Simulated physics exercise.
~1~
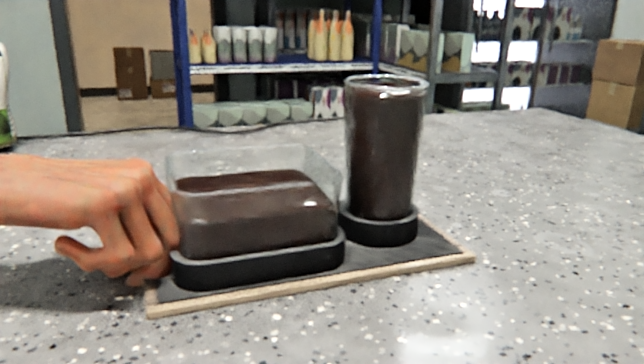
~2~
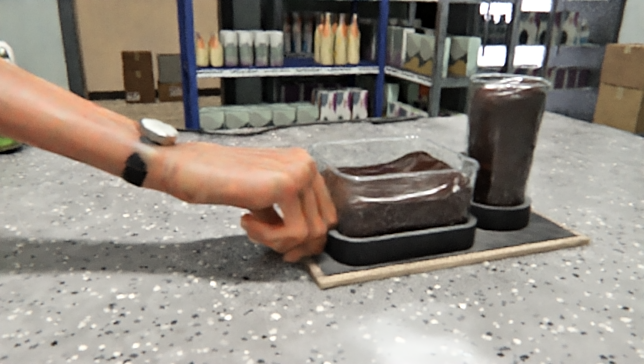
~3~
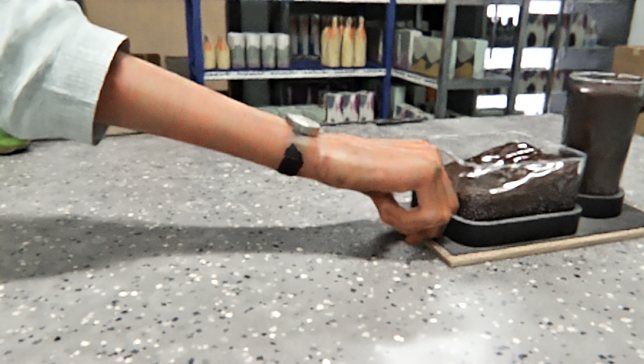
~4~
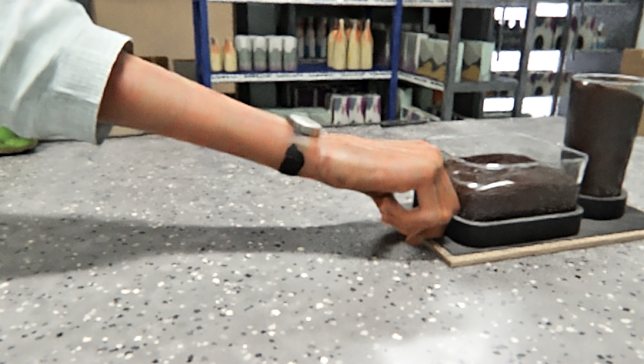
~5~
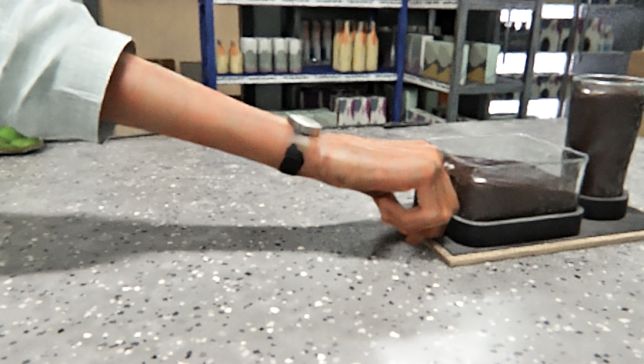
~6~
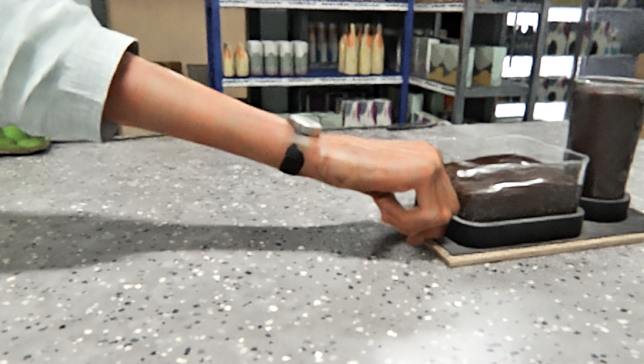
The clip opens on a speckled grey counter before stocked shelves, where a hand rests at the left end of a tray holding an open, clear box and a tall glass of dark coffee, each seated in a black holder. The hand pushes the tray smoothly to the right, bringing a watch and then a pale sleeve into view. The coffee in the box heaves into an uneven, glossy surface as the tray travels. The tray then stops near the right side, both containers upright. The coffee settles to gentler ripples while the view drifts slightly, and the hand stays in place at the end.
